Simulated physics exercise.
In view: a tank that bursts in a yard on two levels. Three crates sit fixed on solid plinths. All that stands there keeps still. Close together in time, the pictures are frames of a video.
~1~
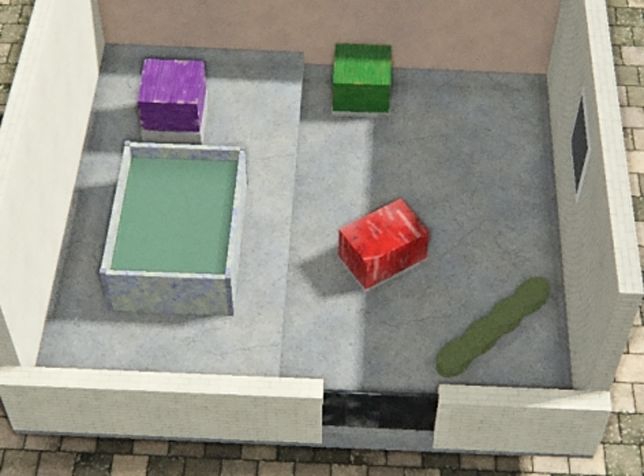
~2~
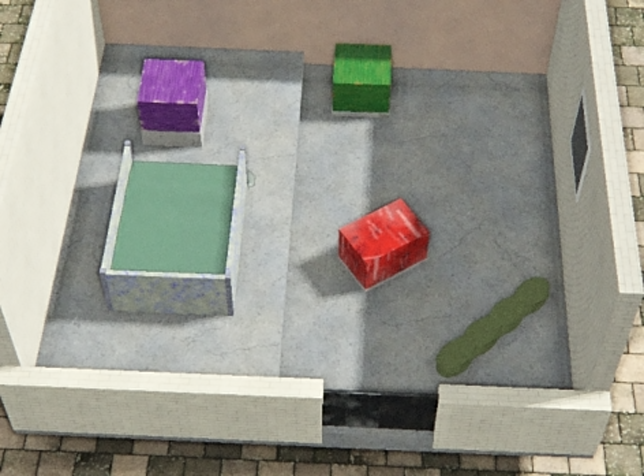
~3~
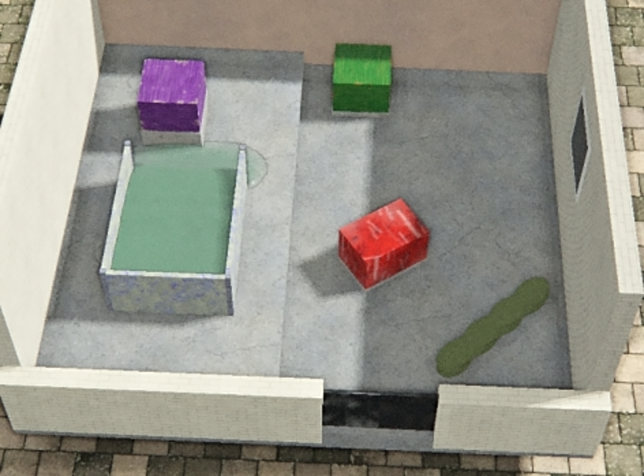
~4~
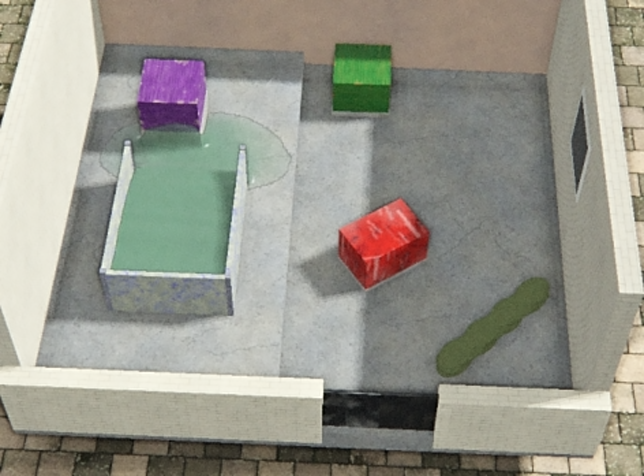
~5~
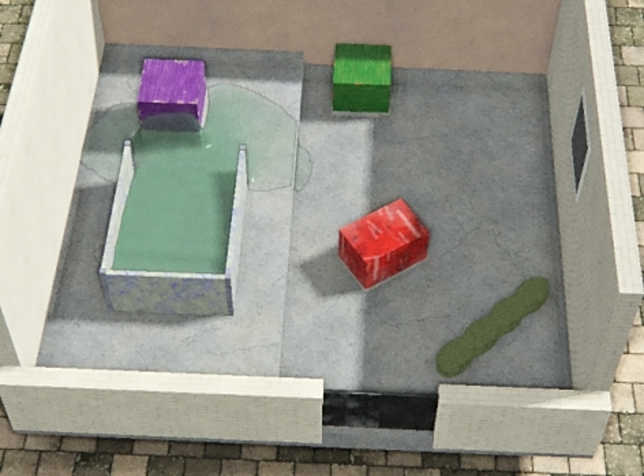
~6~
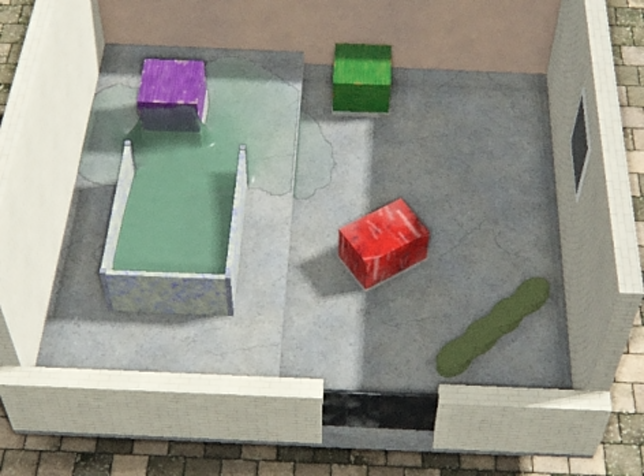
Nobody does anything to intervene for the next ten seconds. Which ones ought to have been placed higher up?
The red crate meets the water; the purple crate meets the water; the green crate meets the water.
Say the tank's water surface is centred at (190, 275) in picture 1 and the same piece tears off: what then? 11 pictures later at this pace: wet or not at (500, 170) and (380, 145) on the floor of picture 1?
The first is not reached, and then the second is wetted.
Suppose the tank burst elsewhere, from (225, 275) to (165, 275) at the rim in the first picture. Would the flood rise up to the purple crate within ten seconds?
My reading: The purple crate is spared.
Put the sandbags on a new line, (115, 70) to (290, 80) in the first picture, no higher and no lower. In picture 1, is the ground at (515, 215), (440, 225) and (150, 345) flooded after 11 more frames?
As listed: Unflooded, unflooded, unflooded.
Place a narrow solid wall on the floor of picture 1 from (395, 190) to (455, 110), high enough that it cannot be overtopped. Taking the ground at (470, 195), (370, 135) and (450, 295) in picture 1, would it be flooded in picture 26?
As listed: No water, under water, free of water.
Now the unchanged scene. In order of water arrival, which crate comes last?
Crate: The crate marked red.
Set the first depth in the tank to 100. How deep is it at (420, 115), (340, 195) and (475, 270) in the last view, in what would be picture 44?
The depth comes out near 2, 8 and 8 per cent.
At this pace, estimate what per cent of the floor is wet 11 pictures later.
About 40 percent.
A moment on, water covers 20 % of the floor; the red crate not reached, the purple crate water round its plinth, the green crate water round its plinth.
Next, water covers 40 % of the floor; the red crate not reached, the purple crate water round its plinth, the green crate water round its plinth.
Then, water covers 55 % of the floor; the red crate water round its plinth, the purple crate water round its plinth, the green crate water round its plinth.
Later, water covers 85 % of the floor; the red crate water round its plinth, the purple crate water round its plinth, the green crate water round its plinth.
In the end, water covers 90 % of the floor; the red crate was topped, the purple crate was topped, the green crate was topped.
